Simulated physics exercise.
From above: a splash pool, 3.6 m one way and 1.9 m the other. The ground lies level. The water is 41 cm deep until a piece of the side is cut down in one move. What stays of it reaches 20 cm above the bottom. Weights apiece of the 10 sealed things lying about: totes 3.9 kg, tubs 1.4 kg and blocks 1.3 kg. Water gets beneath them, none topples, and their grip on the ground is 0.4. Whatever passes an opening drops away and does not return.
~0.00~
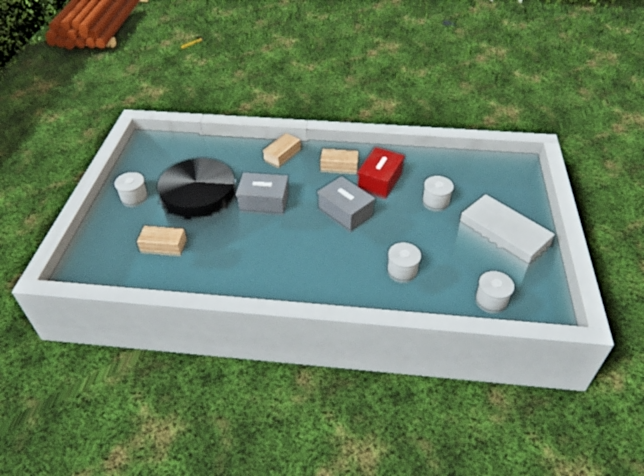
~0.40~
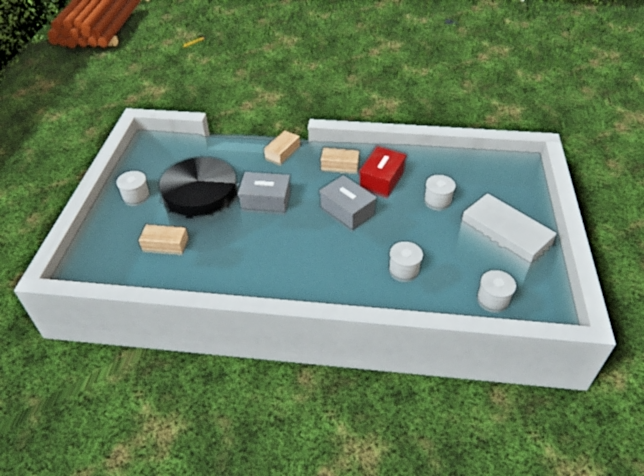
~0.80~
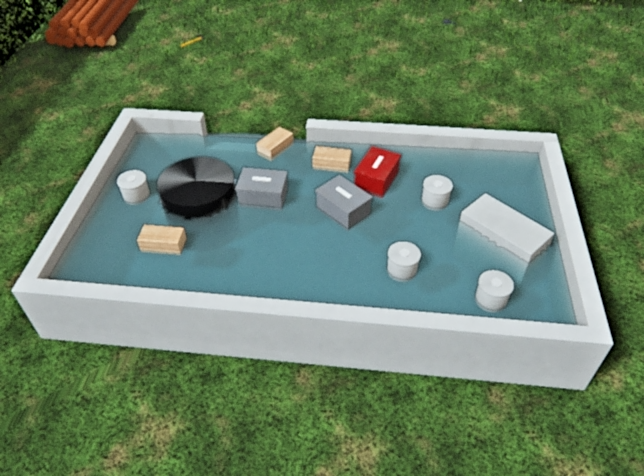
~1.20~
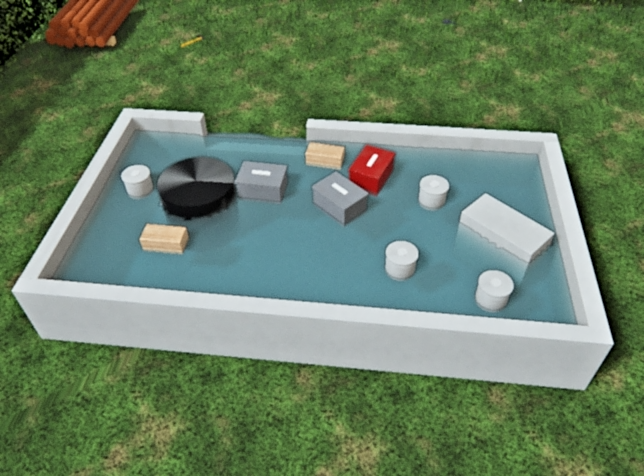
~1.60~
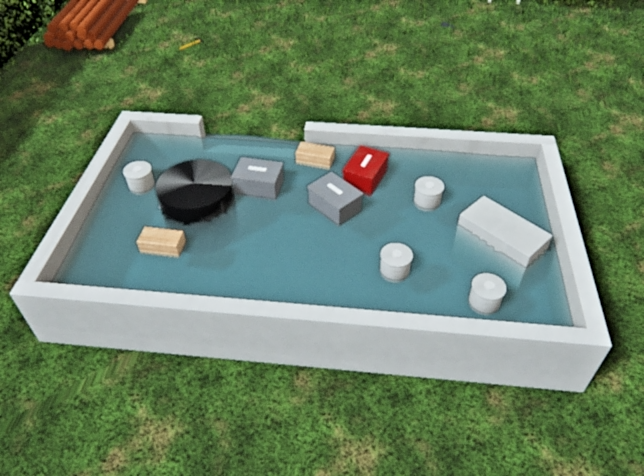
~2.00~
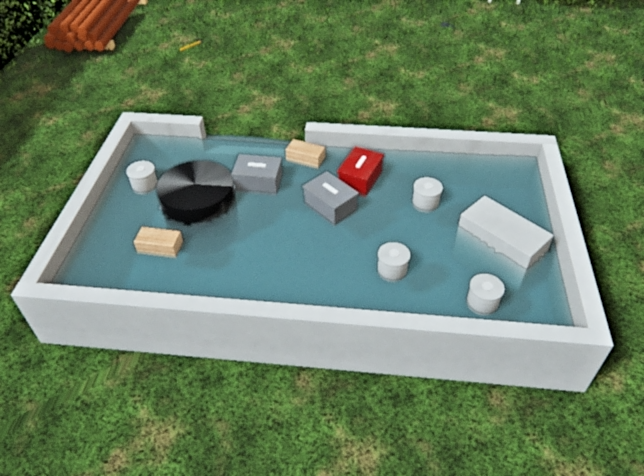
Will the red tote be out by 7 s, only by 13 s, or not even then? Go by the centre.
Expect it between the two times.
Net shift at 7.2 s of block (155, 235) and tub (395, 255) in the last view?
In turn: 30 cm, 20 cm.
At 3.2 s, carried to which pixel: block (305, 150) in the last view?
Near (280, 141).
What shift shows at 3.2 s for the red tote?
About 30 cm.
After 3.2 s the red tote is near (346, 162), 0.3 m from its start, afloat; 1 of 10 are out; 9 afloat.
After 7.2 s the red tote is near (305, 148), 0.7 m from its start, afloat; 3 of 10 are out; 7 afloat.
After 12.0 s the red tote has gone out (at 9.1 s); 4 of 10 are out; 6 afloat.
After 16.0 s the red tote has gone out (at 9.1 s); 4 of 10 are out; 6 afloat.
